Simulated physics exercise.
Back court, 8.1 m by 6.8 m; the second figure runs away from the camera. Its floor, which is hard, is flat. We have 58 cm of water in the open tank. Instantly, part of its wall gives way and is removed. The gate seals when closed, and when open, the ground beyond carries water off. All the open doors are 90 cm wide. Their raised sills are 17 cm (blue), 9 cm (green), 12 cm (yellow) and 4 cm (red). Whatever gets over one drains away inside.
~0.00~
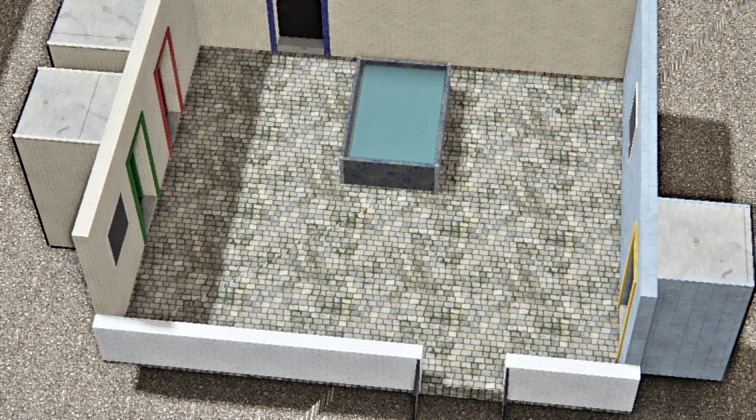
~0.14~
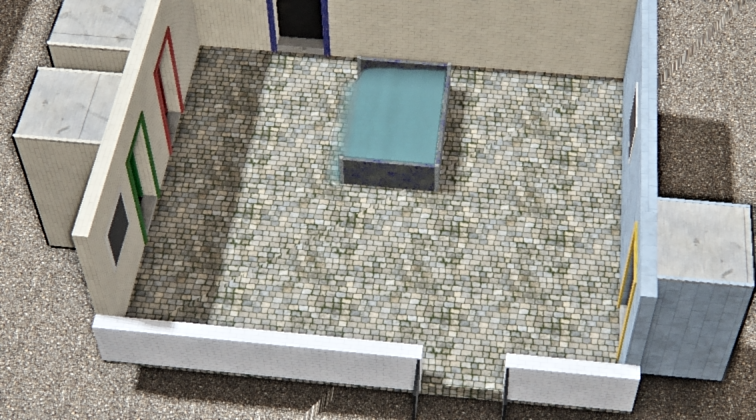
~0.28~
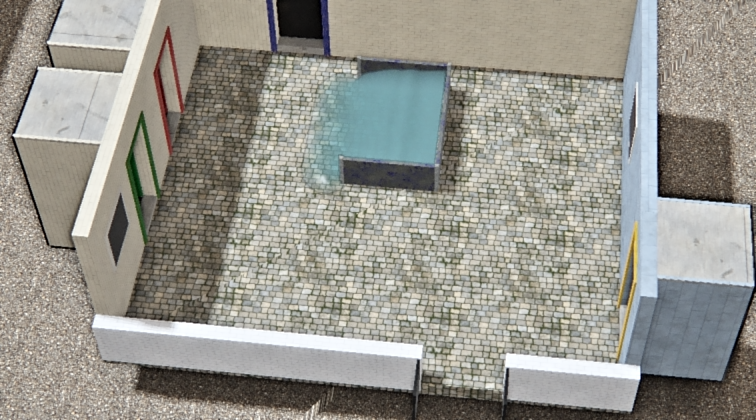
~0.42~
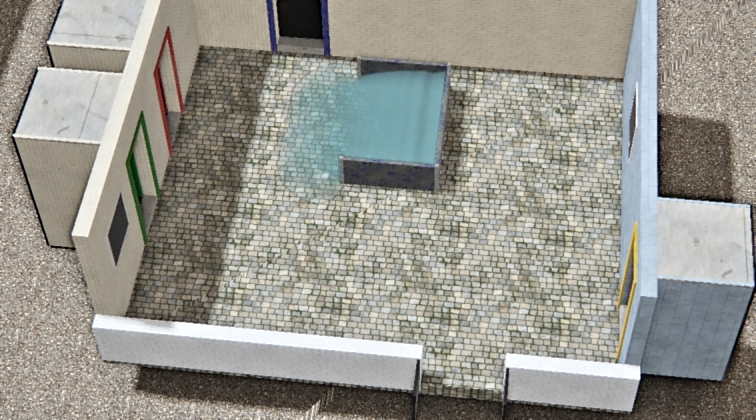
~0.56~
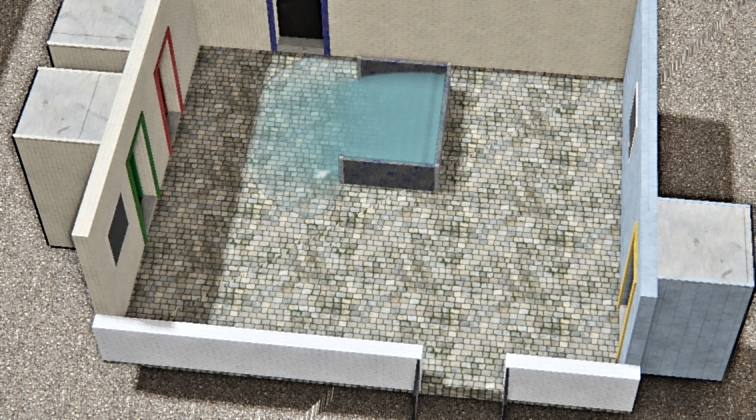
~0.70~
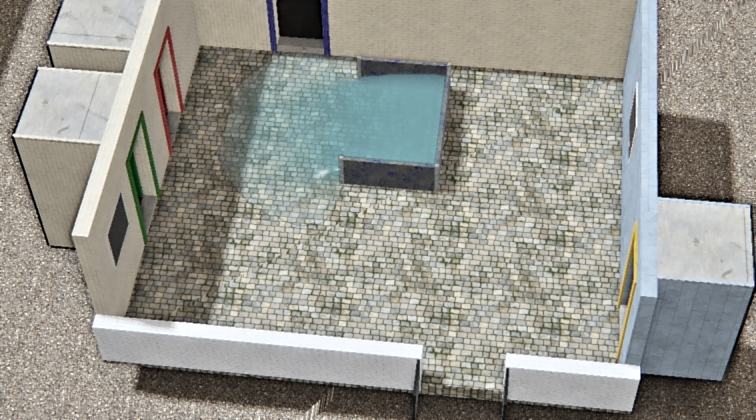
Water in an open rectangular tank, still at first, pours out through its left side and spreads leftward across the paved floor of a walled court, forming a widening, shallow sheet as the level in the tank drops.
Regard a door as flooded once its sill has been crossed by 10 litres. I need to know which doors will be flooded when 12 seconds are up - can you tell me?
At the blue door the water let in will remain short of the limit, at the green door the water let in will surpass the limit, at the yellow door the water let in will remain short of the limit, at the red door the water let in will surpass the limit.
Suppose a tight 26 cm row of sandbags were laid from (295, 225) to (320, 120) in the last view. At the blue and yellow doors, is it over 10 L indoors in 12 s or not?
Result: Blue door beyond the limit; yellow door inside the limit.
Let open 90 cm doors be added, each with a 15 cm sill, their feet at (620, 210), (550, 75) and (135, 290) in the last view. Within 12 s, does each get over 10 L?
So, in the order given, it's shy of the mark, then shy of the mark, then shy of the mark.
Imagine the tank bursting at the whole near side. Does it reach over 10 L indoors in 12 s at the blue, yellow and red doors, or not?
For blue, too little; for yellow, too little; for red, too little.
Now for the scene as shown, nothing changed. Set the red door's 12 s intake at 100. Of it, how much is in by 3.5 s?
Share: ~ 80 %.
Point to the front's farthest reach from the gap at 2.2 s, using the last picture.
Around pixel (137, 278).
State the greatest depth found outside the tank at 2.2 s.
I'd put it at close to 39 cm.
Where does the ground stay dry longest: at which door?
It's the yellow door that comes last.
After 1.4 s water covers 25 % of the floor and is deepest (31 cm) near (185, 104); blue door 13 cm at the sill, 0 L in, green door not reached, yellow door not reached, red door 13 cm at the sill, 37 L in.
After 2.2 s water covers 30 % of the floor and is deepest (39 cm) near (200, 48); blue door 11 cm at the sill, 0 L in, green door 15 cm at the sill, 3 L in, yellow door not reached, red door 24 cm at the sill, 166 L in.
After 3.5 s water covers 30 % of the floor and is deepest (20 cm) near (119, 341); blue door 15 cm at the sill, 0 L in, green door 11 cm at the sill, 19 L in, yellow door not reached, red door 17 cm at the sill, 314 L in.
After 7.0 s water covers 60 % of the floor and is deepest (12 cm) near (119, 341); blue door 6 cm at the sill, 0 L in, green door 5 cm at the sill, 22 L in, yellow door not reached, red door 6 cm at the sill, 396 L in.
After 12.0 s water covers 85 % of the floor and is deepest (6 cm) near (565, 384); blue door 3 cm at the sill, 0 L in, green door 5 cm at the sill, 22 L in, yellow door 6 cm at the sill, 0 L in, red door 3 cm at the sill, 399 L in.
